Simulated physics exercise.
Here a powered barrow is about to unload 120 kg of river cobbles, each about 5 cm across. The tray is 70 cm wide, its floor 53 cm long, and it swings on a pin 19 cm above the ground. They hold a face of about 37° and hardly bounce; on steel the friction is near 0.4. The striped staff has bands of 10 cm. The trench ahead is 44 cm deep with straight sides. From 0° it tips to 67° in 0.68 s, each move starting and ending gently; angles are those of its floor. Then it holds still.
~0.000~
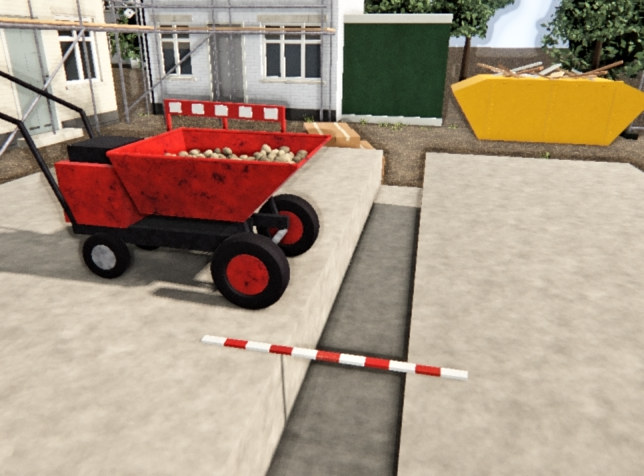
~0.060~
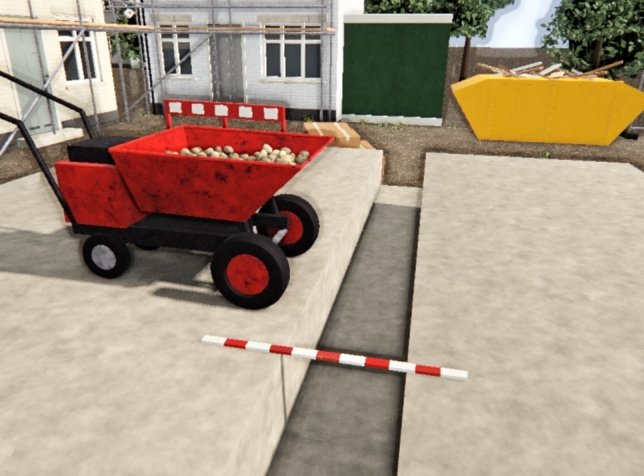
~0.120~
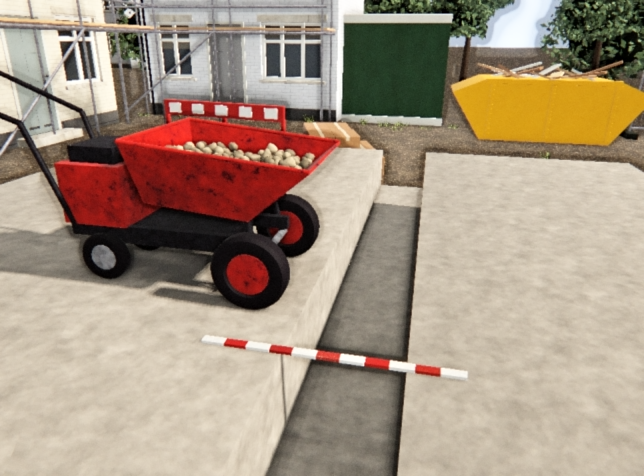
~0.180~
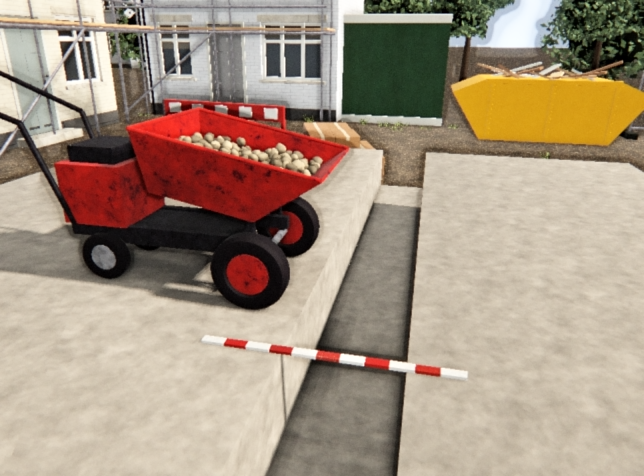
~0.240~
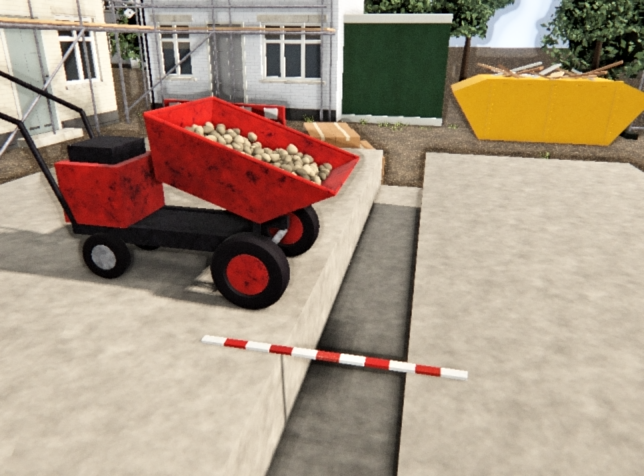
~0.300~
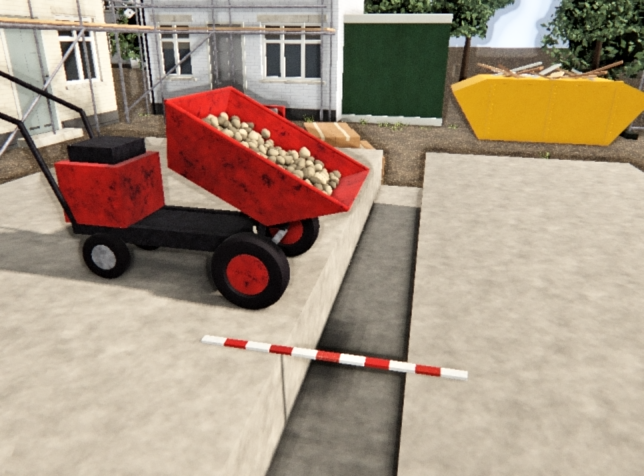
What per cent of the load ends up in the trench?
Roughly 44 per cent ends in the trench.
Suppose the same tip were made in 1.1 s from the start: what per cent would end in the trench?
Then about 55 per cent.
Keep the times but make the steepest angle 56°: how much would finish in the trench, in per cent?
Then about 45 per cent.
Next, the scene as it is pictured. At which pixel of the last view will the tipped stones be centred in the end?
Near (431, 293).
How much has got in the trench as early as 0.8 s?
Some 15 per cent.
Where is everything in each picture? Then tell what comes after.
In the first frame, the tray is at 0°, its lip at (298, 166); the top of the load is at (279, 156).
In the second frame, the tray is at 1°, its lip at (301, 168); the top of the load is at (264, 156); the stones move at 0.3 m/s on average.
In the third frame, the tray is at 6°, its lip at (309, 173); the top of the load is at (200, 150); the stones move at 0.7 m/s on average.
In the fourth frame, the tray is at 12°, its lip at (322, 182); the top of the load is at (199, 140); the stones move at 0.9 m/s on average.
In the fifth frame, the tray is at 19°, its lip at (335, 194); the top of the load is at (209, 131); the stones move at 1.1 m/s on average.
The sixth frame shows lip at (348, 210), floor tilted 28°, highest stones at (222, 122); the stones move at 1.2 m/s on average.
After 0.5 s the floor is at 57°; 100 % in the tray; the foremost stones are at (363, 234).
After 0.8 s the floor is at 67°; 80 % in the tray, 13 % in the trench, 7 % past the trench; the foremost stones are at (432, 283).
After 1.1 s the floor is at 67°; 19 % in the tray, 26 % in the trench, 55 % past the trench; the foremost stones are at (566, 310).
After 3.1 s the floor is at 67°; 0 % in the tray, 44 % in the trench, 56 % past the trench; the foremost stones are past the picture's edge.
